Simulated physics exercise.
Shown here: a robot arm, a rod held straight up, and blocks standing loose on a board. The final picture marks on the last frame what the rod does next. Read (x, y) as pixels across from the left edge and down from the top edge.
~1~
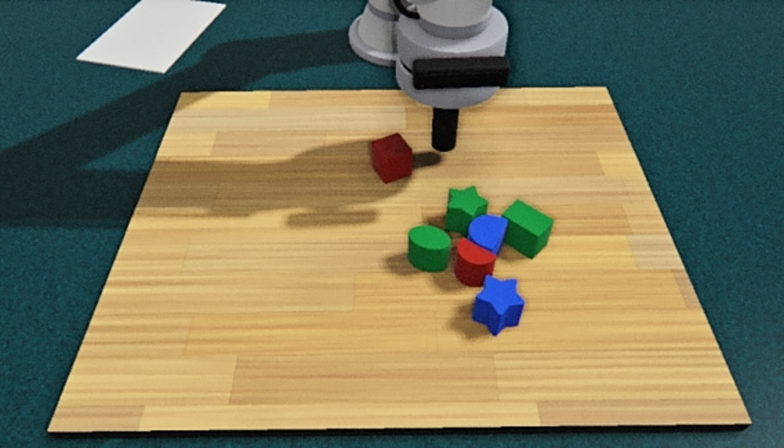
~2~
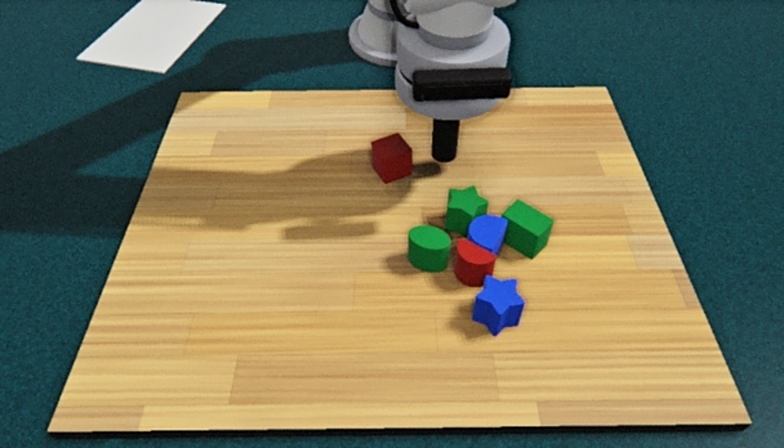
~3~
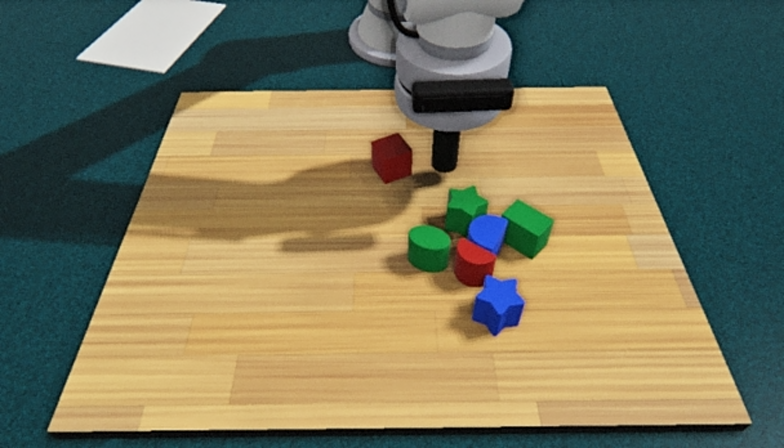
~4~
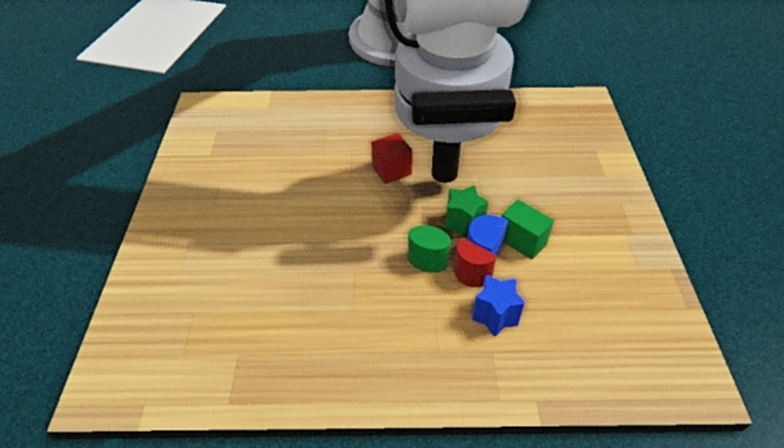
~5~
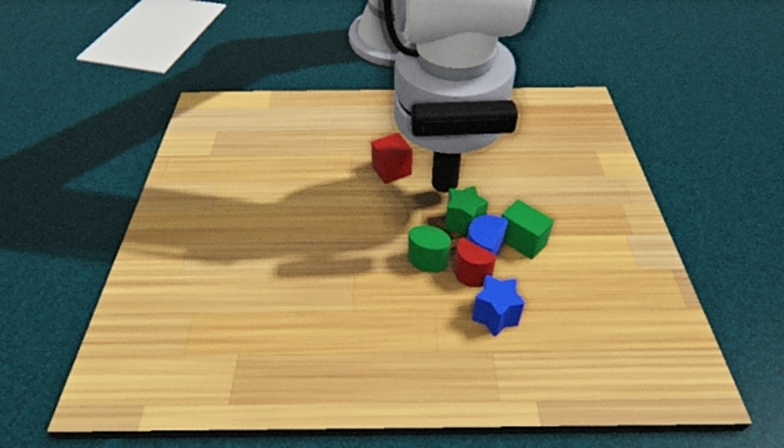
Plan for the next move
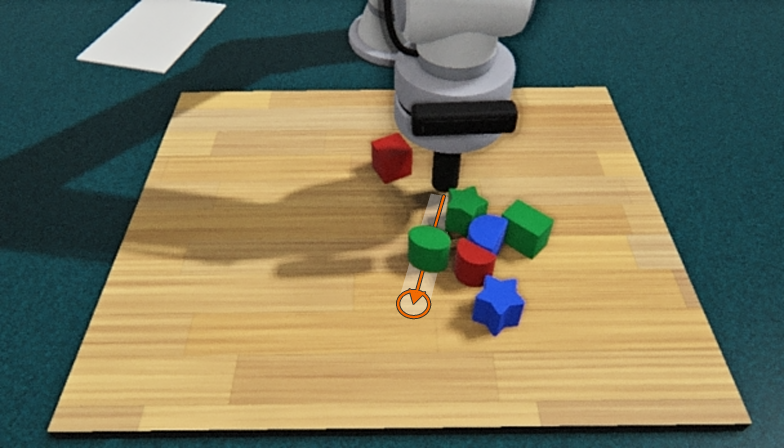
A grey and white robot arm with a black upright rod reaches in over the far side of a light wooden board, seen from above on a dark teal surface. A red cube sits left of the rod, with green, blue and red blocks clustered nearer the viewer and a white sheet at upper left. The arm moves the rod slowly toward the viewer, its shadow shifting, while blocks and camera stay still.
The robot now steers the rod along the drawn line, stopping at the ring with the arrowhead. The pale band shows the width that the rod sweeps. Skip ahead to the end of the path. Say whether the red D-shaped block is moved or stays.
It is still where it was.
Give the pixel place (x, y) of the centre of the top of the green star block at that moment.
The spot you're after is about (465, 213) in the image.
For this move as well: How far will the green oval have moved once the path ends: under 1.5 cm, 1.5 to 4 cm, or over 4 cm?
The answer is over 4 cm.
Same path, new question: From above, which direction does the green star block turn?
The green star block rotates counterclockwise.
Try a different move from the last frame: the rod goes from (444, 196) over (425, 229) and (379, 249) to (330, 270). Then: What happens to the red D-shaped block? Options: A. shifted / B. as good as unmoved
My pick is B.
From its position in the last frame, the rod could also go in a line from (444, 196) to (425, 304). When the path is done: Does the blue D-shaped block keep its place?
That would be a no.
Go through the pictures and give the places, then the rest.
In the first frame, lower end of the rod at (444, 144), tops of blocks, green oval at (429, 237), green star block at (466, 199), red D-shaped block at (474, 252), blue D-shaped block at (487, 229).
In the second frame, rod at (444, 155), blocks as before.
In the third frame, rod at (444, 165), blocks as before.
In the fourth frame, rod at (445, 174), blocks as before.
In the fifth frame, rod at (445, 184), green oval at (429, 237), green star block at (466, 199), red D-shaped block at (474, 252), blue D-shaped block at (487, 229).
The drawn path runs in a line from (444, 196) to (414, 304).
What follows on the original path. One third of the way, rod at (435, 216); green star block at (467, 210), turned 60° anticlockwise; blue D-shaped block at (493, 232).
Two thirds of the way, rod at (425, 254); green oval at (425, 266), turned 15° anticlockwise; green star block at (465, 213), turned 80° anticlockwise; blue D-shaped block at (494, 232).
At the end, rod at (414, 292); green oval at (422, 308), turned 45° anticlockwise; green star block at (465, 213), turned 80° anticlockwise; red D-shaped block not moved; blue D-shaped block at (494, 232).
